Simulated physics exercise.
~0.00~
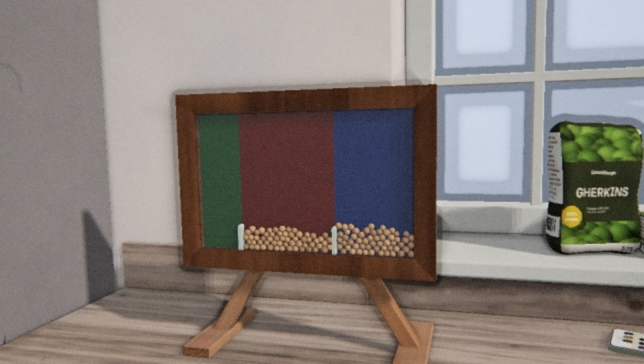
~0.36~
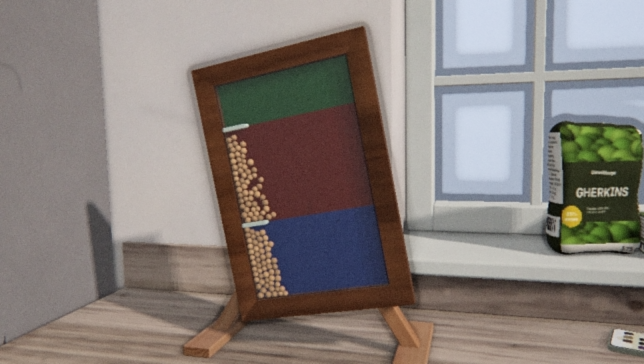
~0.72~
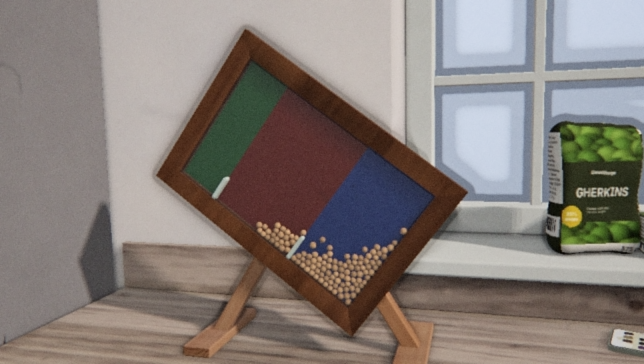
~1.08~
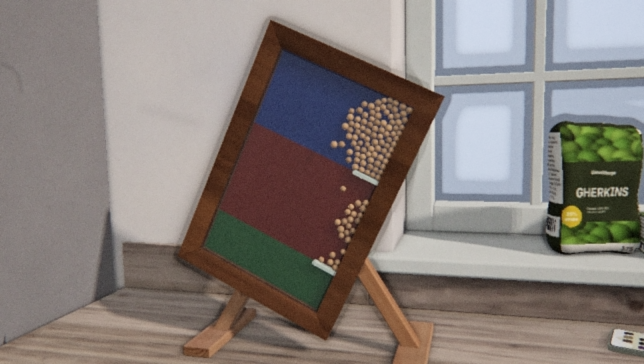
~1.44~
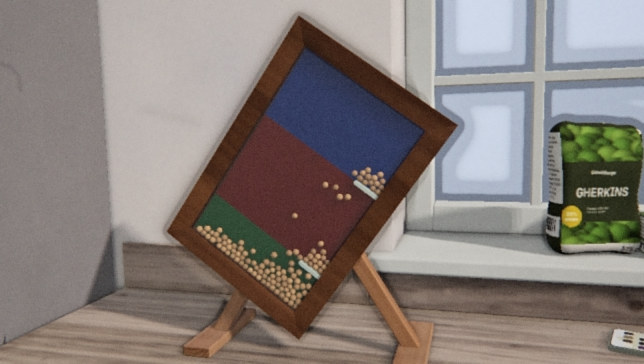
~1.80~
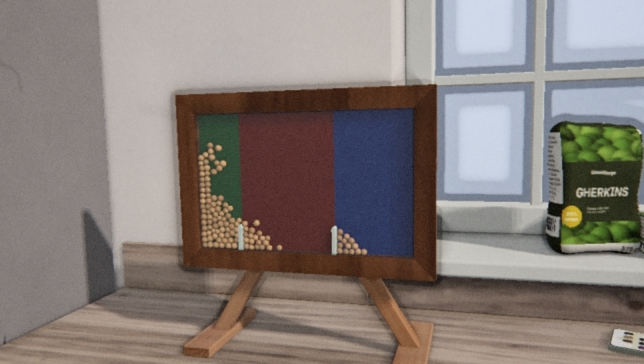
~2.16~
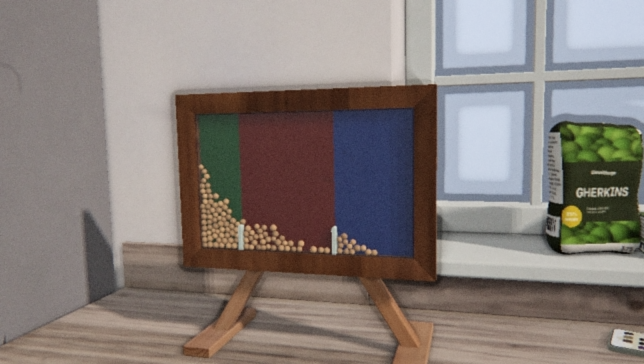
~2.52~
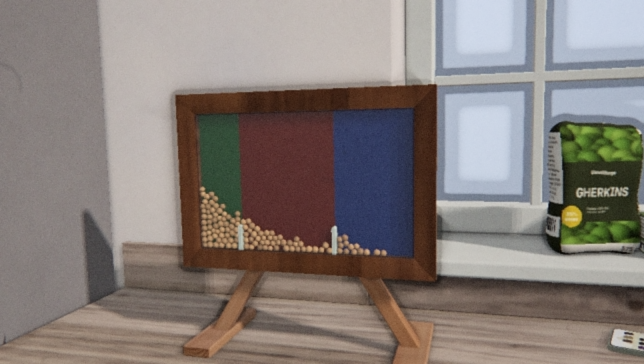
At the start, a wooden-framed panel with green, red and blue strips stands level on a stand, small pale beads lying along the bottom of the red and blue strips. The panel turns clockwise until it is nearly upright, green on top, with the beads stacked along its left side. It swings back through level and tips the other way, lifting the blue end, and most beads tumble down to the green end. It then returns to level with the beads heaped at the left. The pile slumps rightward, ending as a slope across green and red, with a few beads in blue.
